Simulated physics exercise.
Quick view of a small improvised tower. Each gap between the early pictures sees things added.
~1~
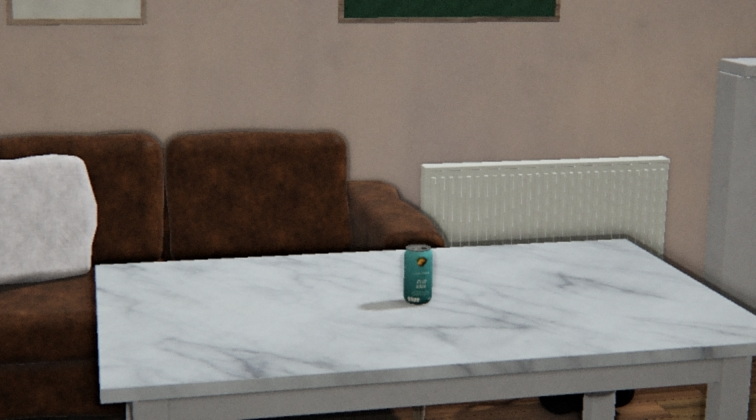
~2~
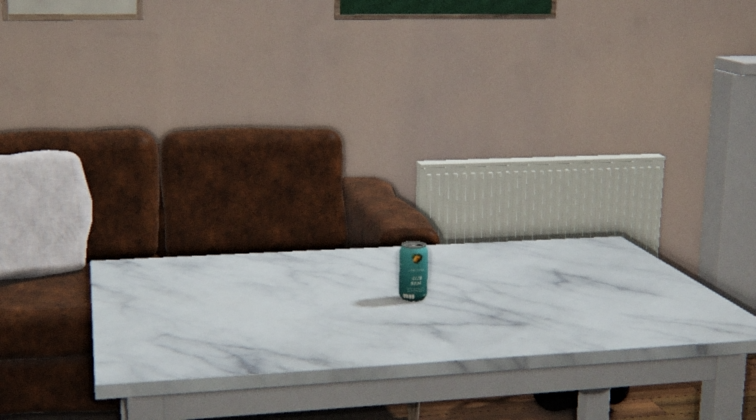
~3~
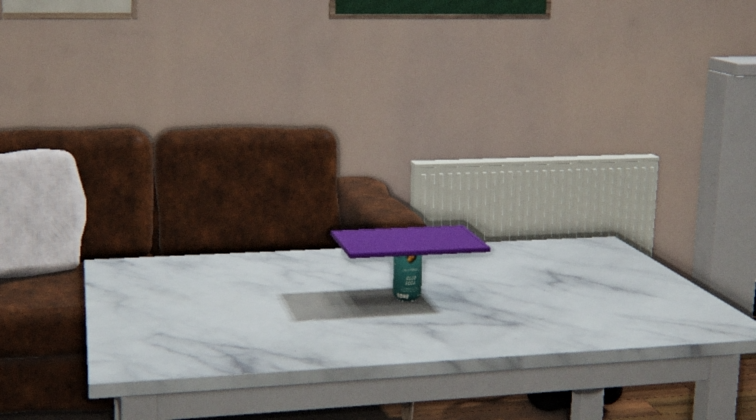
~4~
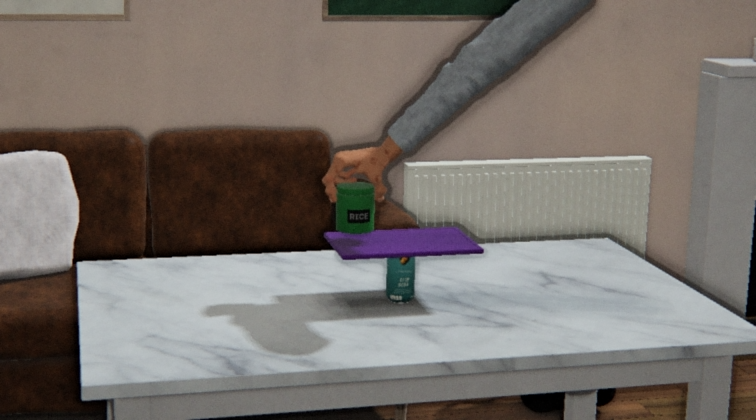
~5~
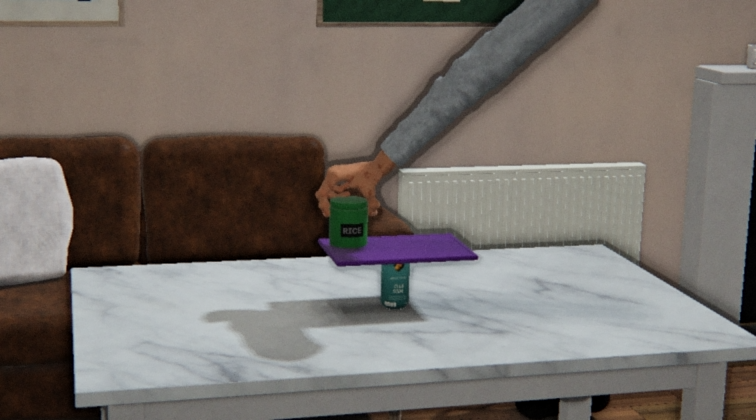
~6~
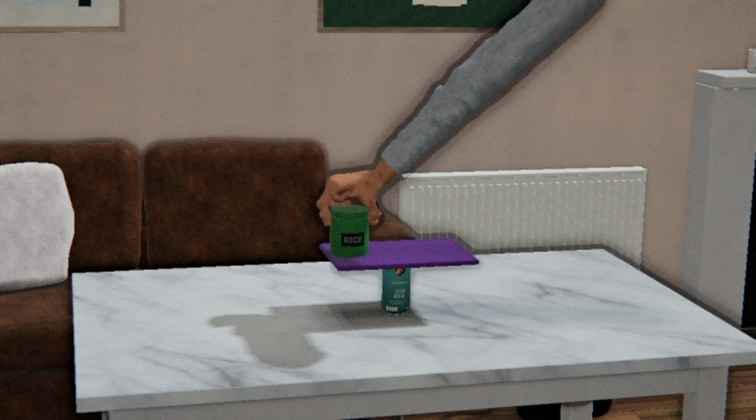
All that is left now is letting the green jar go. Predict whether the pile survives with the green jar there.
Sure enough, it doesn't last, sadly.
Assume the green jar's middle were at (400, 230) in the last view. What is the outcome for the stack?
Well, it survives then.
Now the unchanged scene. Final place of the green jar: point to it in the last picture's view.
At about (286, 297).
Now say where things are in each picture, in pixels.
The last thing is not in view yet, in the first frame.
The last thing is not in view yet, in the second frame.
The last thing is not in view yet; purple lid (409, 241), in the third frame.
On its way; green jar (355, 208); purple lid (402, 243), in the fourth frame.
On its way; green jar (348, 222); purple lid (397, 249), in the fifth frame.
In place under the hand; green jar (349, 231); purple lid (398, 254), in the sixth frame.
Then, 0.30 s on from there, green jar now fallen; purple lid turned 55° from how it was put.
Then, 0.50 s on from there, purple lid on its side.
Then, 1.00 s on from there, purple lid now fallen; turquoise can shifted about its own width.
In the end, fallen, purple lid and green jar; moved from the start, turquoise can. At the end, from the last picture's camera, green jar near (286, 297). The stack gives way.
